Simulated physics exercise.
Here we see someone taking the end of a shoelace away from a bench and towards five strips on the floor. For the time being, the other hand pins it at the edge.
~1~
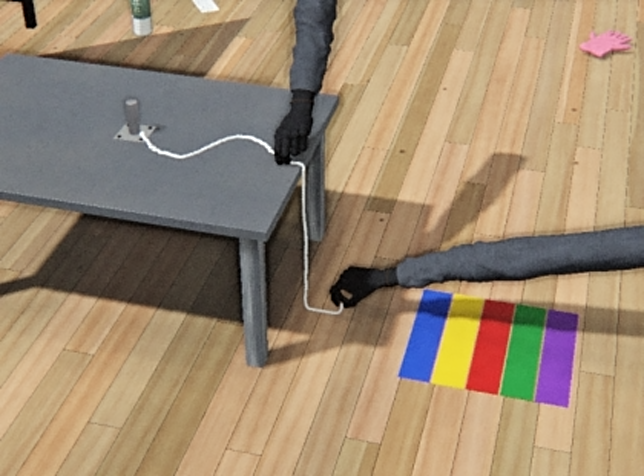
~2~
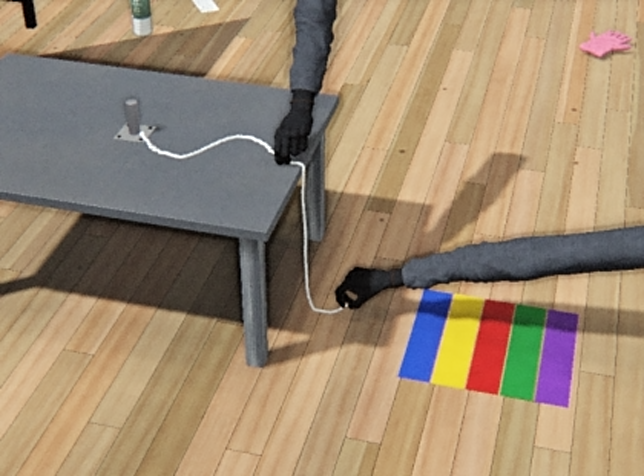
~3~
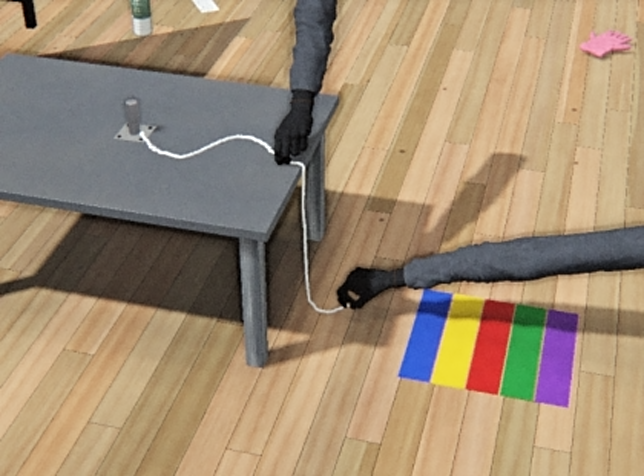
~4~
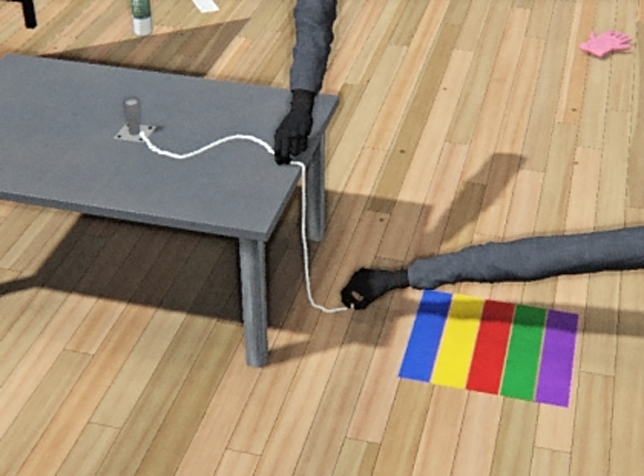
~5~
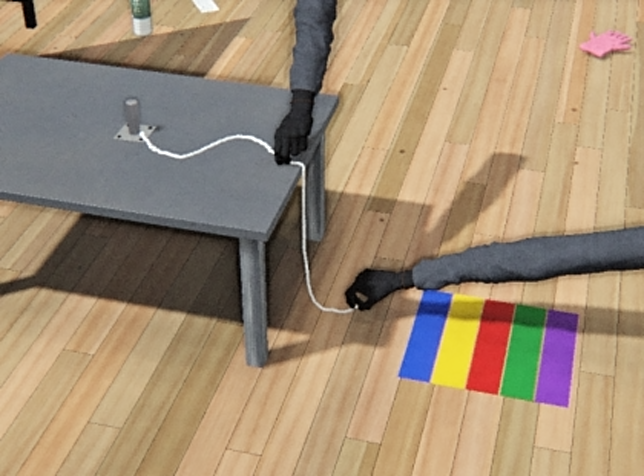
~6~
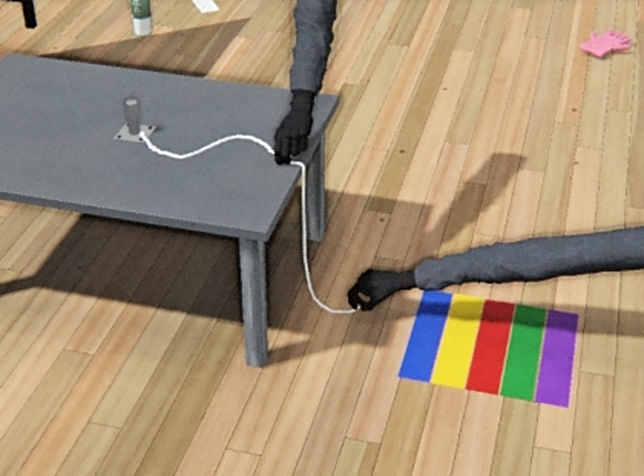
A black-gloved hand near the floor drew the end of a white cord slightly right, toward five coloured strips, while another gloved hand pinned the cord at the edge of a grey table.
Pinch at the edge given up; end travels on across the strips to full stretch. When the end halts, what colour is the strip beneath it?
Green.
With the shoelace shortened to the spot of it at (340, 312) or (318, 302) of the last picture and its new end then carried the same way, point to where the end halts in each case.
You'd find it around (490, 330) the first time and around (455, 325) the second.
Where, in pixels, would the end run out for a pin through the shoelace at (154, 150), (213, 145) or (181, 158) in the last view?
Results: (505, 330); (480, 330); (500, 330).
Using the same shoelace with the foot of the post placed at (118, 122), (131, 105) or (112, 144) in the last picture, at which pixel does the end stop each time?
Around (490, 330), then (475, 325), then (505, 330).
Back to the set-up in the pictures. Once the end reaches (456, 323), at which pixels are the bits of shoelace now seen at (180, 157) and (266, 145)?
(210, 142) and (304, 165).
A little later, end near (456, 323); over yellow.
Next, end near (497, 330); over red.
When it is tight, end near (523, 335); over green. It halts on the green strip.
